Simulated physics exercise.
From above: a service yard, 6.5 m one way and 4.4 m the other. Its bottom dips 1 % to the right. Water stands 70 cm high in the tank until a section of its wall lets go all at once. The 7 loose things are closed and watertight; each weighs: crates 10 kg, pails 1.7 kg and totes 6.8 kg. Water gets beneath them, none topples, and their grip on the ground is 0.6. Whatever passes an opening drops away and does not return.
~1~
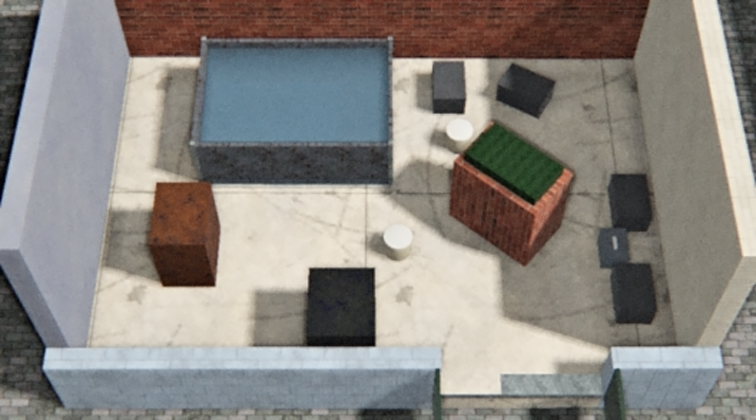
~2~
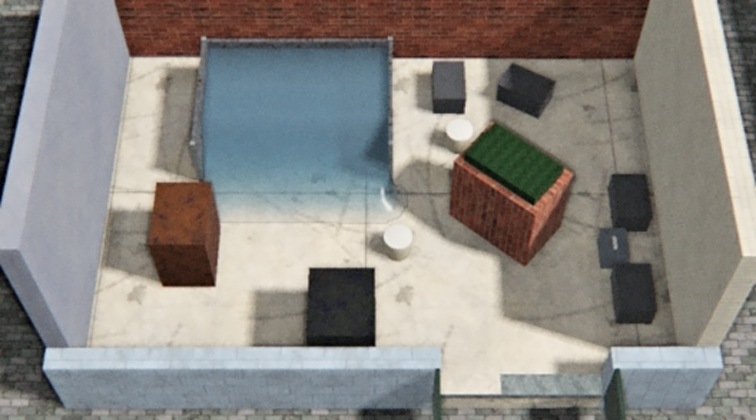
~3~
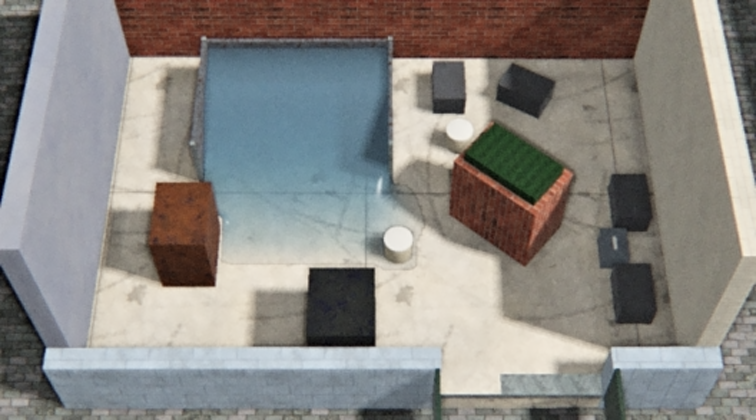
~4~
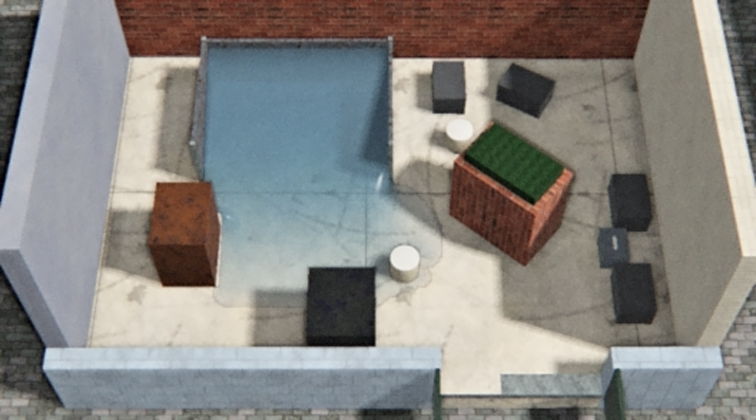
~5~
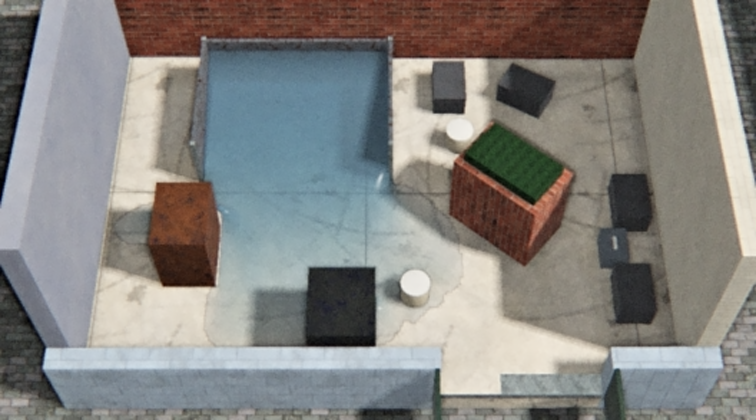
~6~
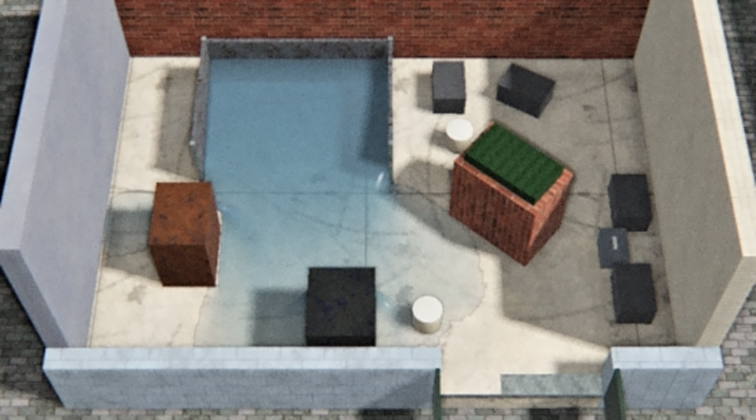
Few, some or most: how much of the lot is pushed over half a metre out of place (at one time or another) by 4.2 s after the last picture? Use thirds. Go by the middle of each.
It is between one and two thirds.
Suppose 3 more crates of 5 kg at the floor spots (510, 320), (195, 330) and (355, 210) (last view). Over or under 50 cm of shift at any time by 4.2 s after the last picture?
In that order: Over, past it, more.
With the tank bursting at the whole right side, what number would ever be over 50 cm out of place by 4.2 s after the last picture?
In that case 7 of them.
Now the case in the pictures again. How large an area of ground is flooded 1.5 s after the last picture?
About 17 m2.
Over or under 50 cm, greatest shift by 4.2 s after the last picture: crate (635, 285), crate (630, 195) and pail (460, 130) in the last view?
In turn: Over, over, short of it.
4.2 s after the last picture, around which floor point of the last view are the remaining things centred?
Near (536, 150).
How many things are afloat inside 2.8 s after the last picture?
I count 1.
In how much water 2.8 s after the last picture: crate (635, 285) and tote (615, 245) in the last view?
Roughly 10 and 4 cm.
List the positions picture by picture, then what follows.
The first frame shows a pail at (398, 236) rests on the ground; a crate at (527, 83), on the bottom; 3.3 m2 under water; 0 of 7 have shifted.
The second frame shows a pail at (398, 236) rests on the ground; a crate at (527, 83), on the bottom; water covers 4.5 m2; 0 of 7 have shifted.
The third frame shows a pail at (398, 239) rests on the ground; a crate at (527, 83) rests on the ground; water covers 6.0 m2; 0 of 7 have shifted.
The fourth frame shows a pail at (405, 258) rests on the ground, 30 cm from its start; a crate at (527, 83) rests on the ground; 7.4 m2 under water; 1 of 7 have shifted.
The fifth frame shows a pail at (415, 283) rests on the ground, 63 cm from its start; a crate at (527, 83), on the bottom; water covers 8.8 m2; 1 of 7 have shifted.
The sixth frame shows a pail at (427, 309), on the bottom, 98 cm from its start; a crate at (527, 83) rests on the ground; water covers 10.1 m2; 1 of 7 have shifted.
Then, 0.4 s after the last picture 1 of 7 are over 50 cm from their spots; 0 afloat.
Then, 1.5 s after the last picture 1 of 7 are over 50 cm from their spots; 0 afloat.
Then, 2.8 s after the last picture 1 of 7 are over 50 cm from their spots; 1 afloat.
Then, 4.2 s after the last picture 3 of 7 are over 50 cm from their spots, and 3 have been at some point; 2 afloat.
